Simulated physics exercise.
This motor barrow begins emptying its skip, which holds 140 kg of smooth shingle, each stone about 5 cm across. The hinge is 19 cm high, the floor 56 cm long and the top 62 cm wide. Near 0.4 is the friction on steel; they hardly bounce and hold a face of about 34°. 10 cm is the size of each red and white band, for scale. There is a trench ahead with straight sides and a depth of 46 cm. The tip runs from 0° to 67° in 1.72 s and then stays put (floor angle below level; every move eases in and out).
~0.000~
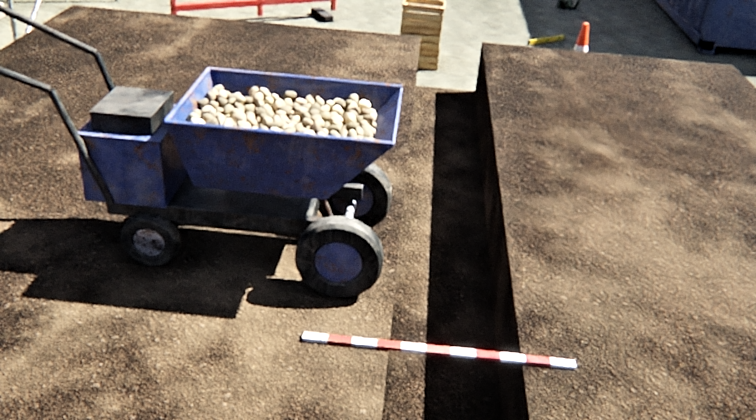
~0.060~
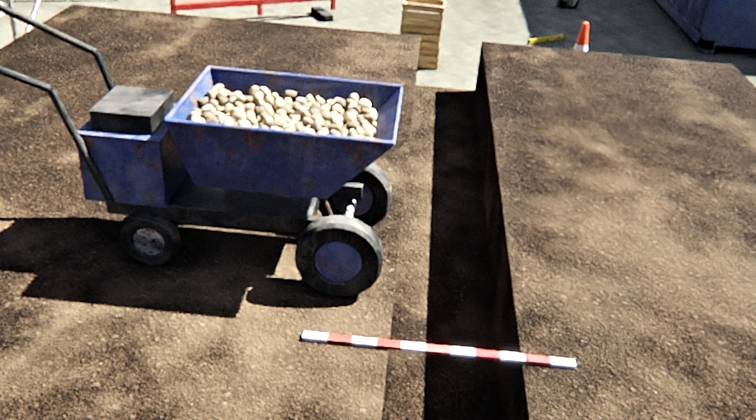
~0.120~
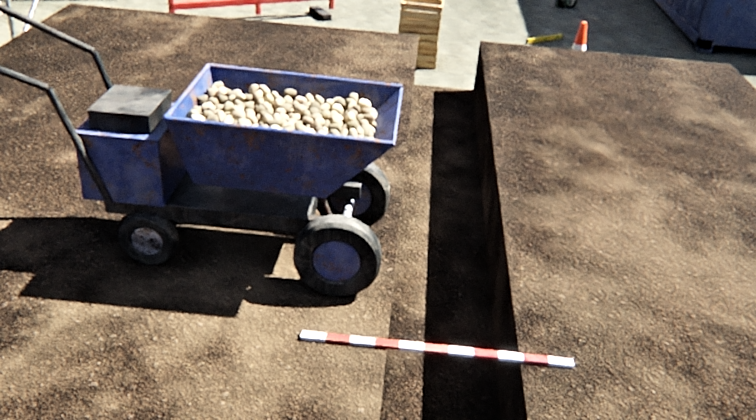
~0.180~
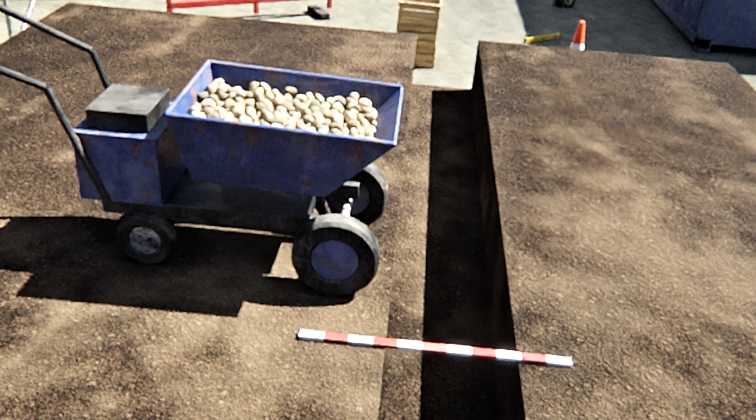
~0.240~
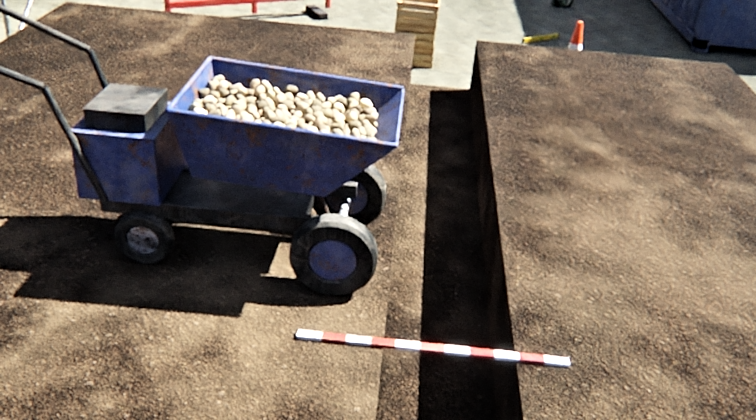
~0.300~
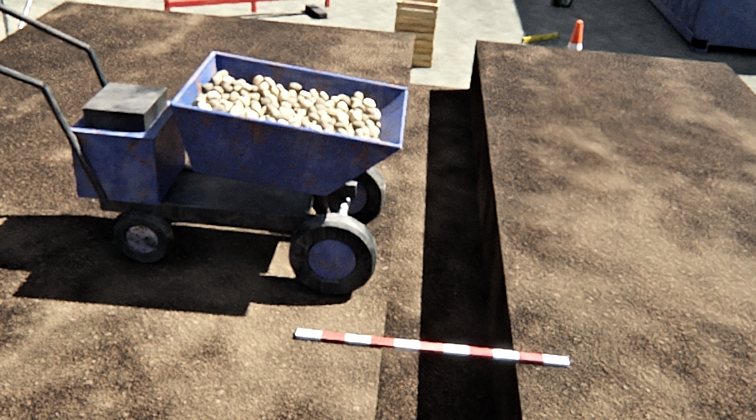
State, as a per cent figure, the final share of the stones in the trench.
The final share is about 48 per cent.
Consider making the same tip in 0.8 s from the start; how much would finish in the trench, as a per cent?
Close to 35 percent, then.
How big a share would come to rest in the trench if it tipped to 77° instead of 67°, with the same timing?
It would be near 50 per cent.
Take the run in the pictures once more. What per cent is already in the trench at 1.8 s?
About 20%.
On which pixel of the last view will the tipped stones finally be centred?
Around (514, 270).
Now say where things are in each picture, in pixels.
In the first frame, the skip is at 0°, its lip at (393, 144); the top of the load is at (283, 108).
In the second frame, lip at (394, 144), floor tilted 0°, highest stones at (283, 107); the stones move at 0.1 m/s on average.
In the third frame, lip at (394, 144), floor tilted 1°, highest stones at (277, 105); the stones move at 0.1 m/s on average.
In the fourth frame, lip at (395, 144), floor tilted 2°, highest stones at (249, 98); the stones move at 0.2 m/s on average.
In the fifth frame, the skip is at 4°, its lip at (397, 146); the top of the load is at (243, 96); the stones move at 0.3 m/s on average.
In the sixth frame, lip at (400, 148), floor tilted 5°, highest stones at (235, 90); the stones move at 0.3 m/s on average.
After 1.3 s the floor is at 57°; 100 % in the skip; the foremost stones are at (479, 213).
After 1.8 s the floor is at 67°; 46 % in the skip, 18 % in the trench, 36 % past the trench; the foremost stones are at (608, 277).
After 2.2 s the floor is at 67°; 19 % in the skip, 30 % in the trench, 51 % past the trench; the foremost stones are at (688, 283).
After 4.1 s the floor is at 67°; 0 % in the skip, 48 % in the trench, 52 % past the trench; the foremost stones are at (741, 279).
